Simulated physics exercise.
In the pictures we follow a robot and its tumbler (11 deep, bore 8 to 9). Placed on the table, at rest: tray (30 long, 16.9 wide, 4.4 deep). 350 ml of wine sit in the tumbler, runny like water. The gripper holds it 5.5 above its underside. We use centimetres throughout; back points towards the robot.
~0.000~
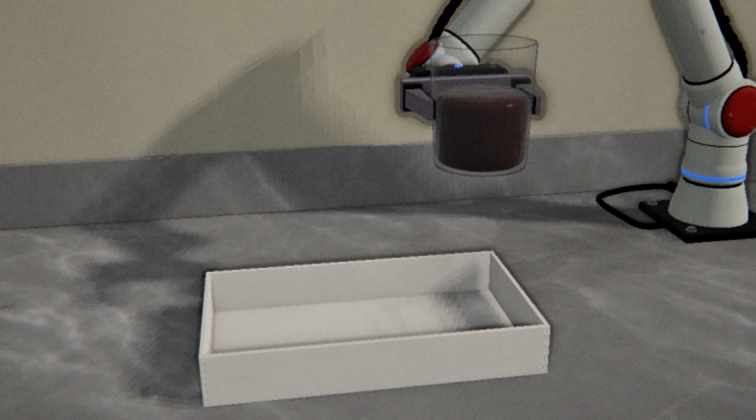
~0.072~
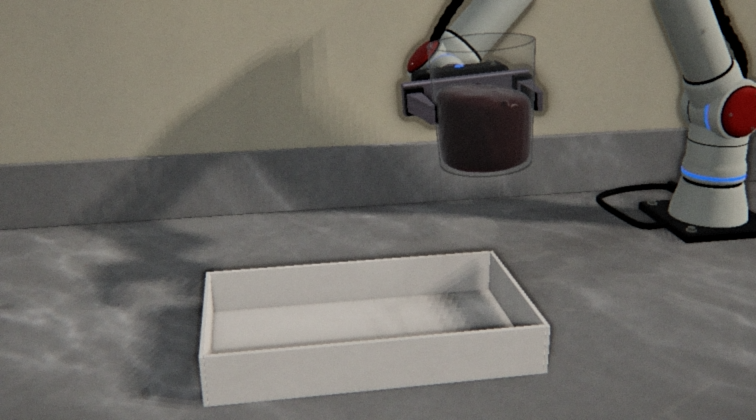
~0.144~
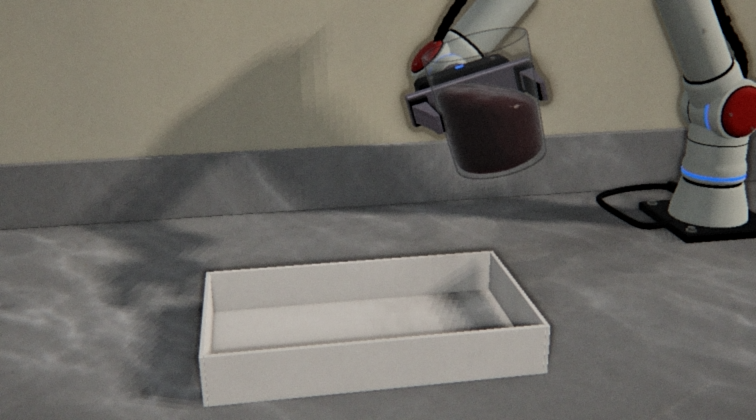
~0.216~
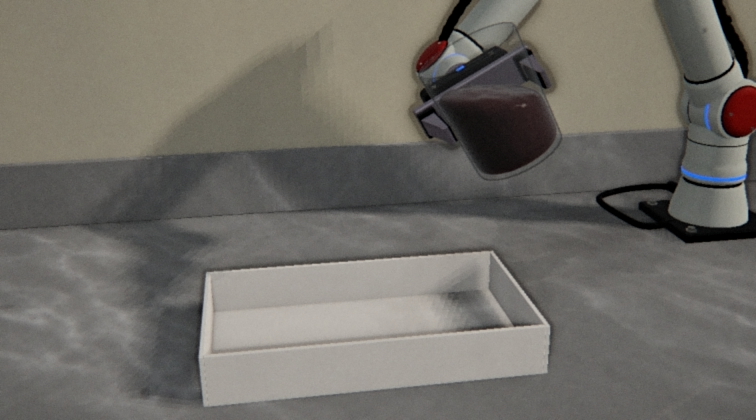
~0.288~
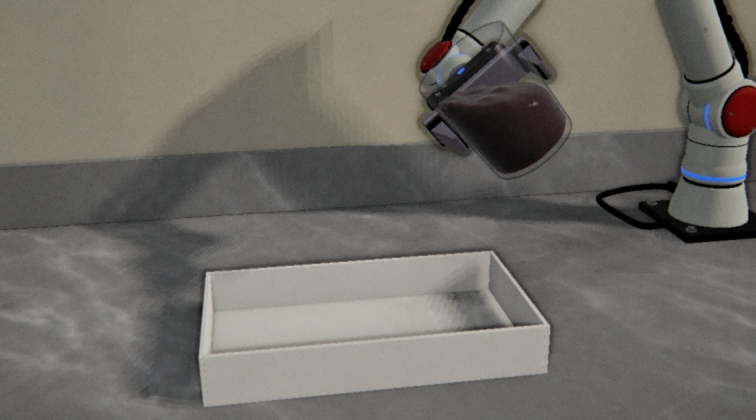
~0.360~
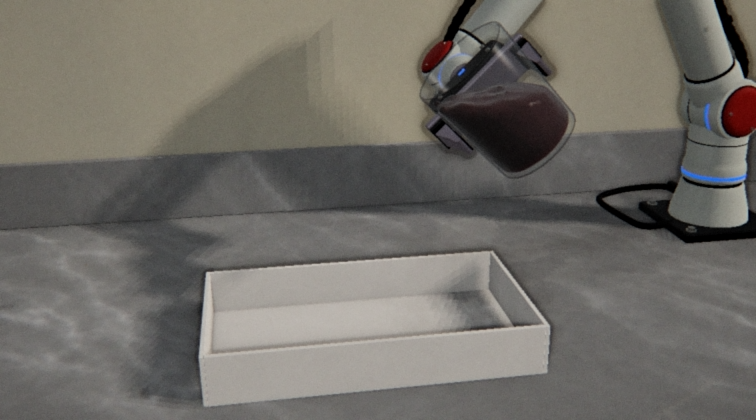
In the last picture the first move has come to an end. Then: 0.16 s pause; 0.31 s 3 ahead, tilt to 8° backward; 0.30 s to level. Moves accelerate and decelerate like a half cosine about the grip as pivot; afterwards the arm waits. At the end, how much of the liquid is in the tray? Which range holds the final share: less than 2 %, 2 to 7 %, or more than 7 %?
The final share is less than 2 %.
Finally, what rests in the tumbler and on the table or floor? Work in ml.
It ends up near 350 ml and 0 ml respectively.
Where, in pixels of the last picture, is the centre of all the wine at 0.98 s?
Near (470, 125).
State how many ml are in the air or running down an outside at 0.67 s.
Roughly 0 ml.
After 0.67 s, tilted 20° forward, liquid up to 25 above the table; 350 ml in the tumbler.
After 0.98 s, tilted 4° backward, liquid up to 25 above the table; 350 ml in the tumbler.
After 1.33 s, level, liquid up to 25 above the table; 350 ml in the tumbler.
After 2.13 s, level, liquid up to 25 above the table; 350 ml in the tumbler.
At rest, 350 ml in the tumbler. That is 0 % in the tray.
